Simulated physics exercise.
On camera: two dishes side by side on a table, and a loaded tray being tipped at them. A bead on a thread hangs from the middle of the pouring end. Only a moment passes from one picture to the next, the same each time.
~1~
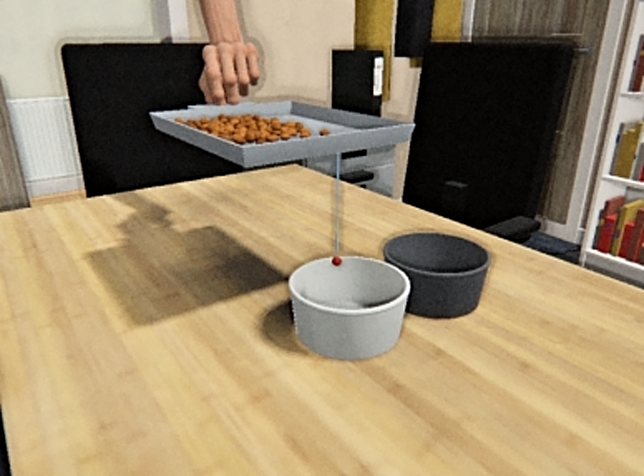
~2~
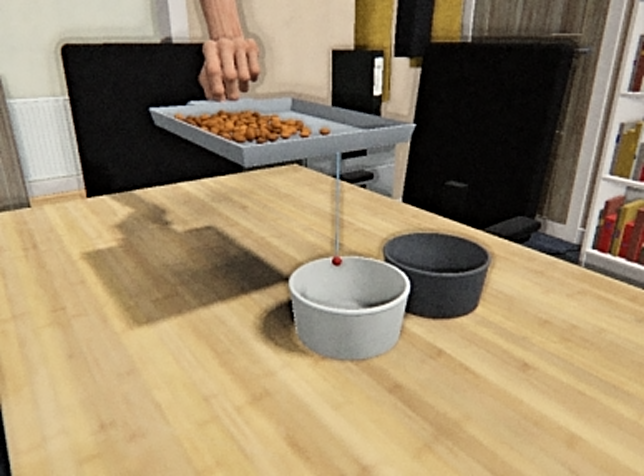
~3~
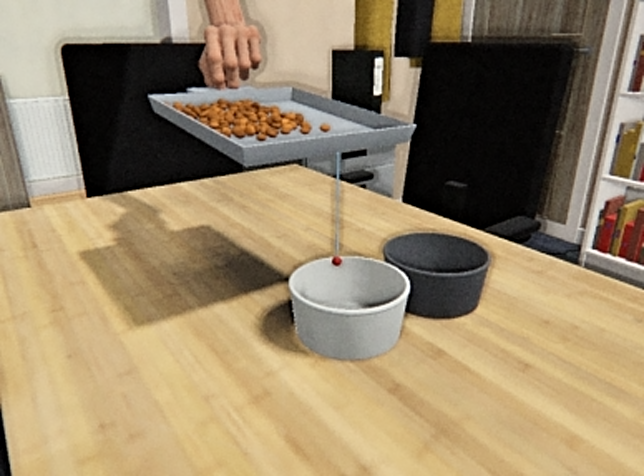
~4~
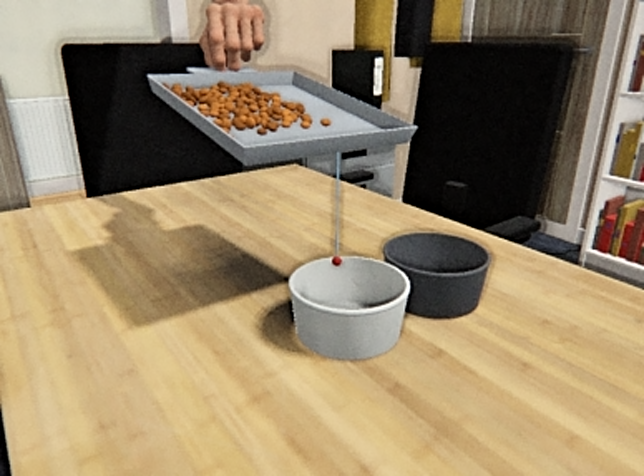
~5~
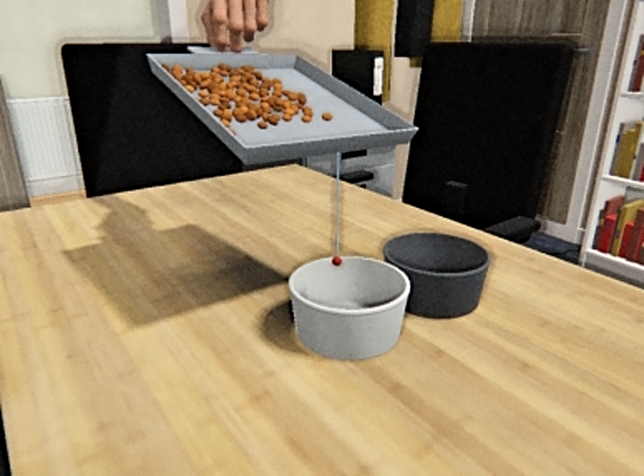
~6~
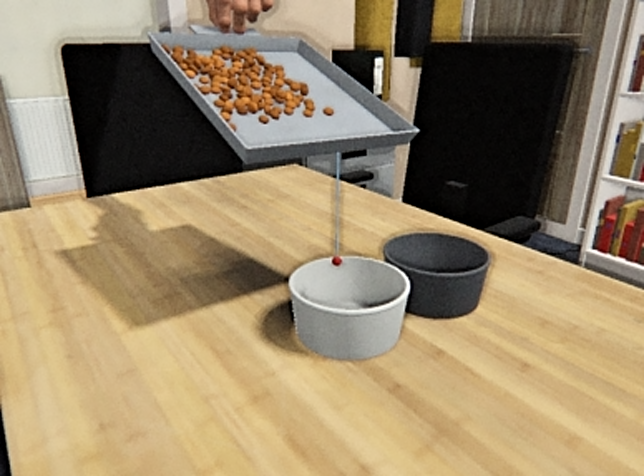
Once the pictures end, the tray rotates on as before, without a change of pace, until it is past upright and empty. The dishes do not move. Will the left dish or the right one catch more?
Fuller: The left dish.
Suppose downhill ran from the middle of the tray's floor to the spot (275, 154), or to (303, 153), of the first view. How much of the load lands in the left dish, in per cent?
In turn 0 and 30 in a hundred.
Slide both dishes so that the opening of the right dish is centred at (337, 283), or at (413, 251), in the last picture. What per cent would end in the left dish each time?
In turn 0 and 30 in a hundred.
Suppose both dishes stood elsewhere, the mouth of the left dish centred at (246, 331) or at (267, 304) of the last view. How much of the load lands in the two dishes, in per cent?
Near 70 % and 50 %.
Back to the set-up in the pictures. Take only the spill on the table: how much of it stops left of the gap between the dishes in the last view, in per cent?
Roughly 50 in a hundred.
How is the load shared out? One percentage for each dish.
The left dish has 50 per cent, the right dish has 10.
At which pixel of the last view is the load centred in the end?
At about (360, 336).
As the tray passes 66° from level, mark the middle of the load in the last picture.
Near (337, 140).
Soon, tray tipped steeply; most on the tray; about a quarter in the air.
A while on, tray tipped past a quarter turn; about a quarter on the tray; about a quarter in the left dish; a stray few in the right dish; about a quarter outside both; a small part in the air.
Towards the end, tray tipped past a quarter turn; about half in the left dish; a small part in the right dish; about a third outside both.
Finally, tray tipped past a quarter turn; about half in the left dish; a small part in the right dish; about a third outside both.
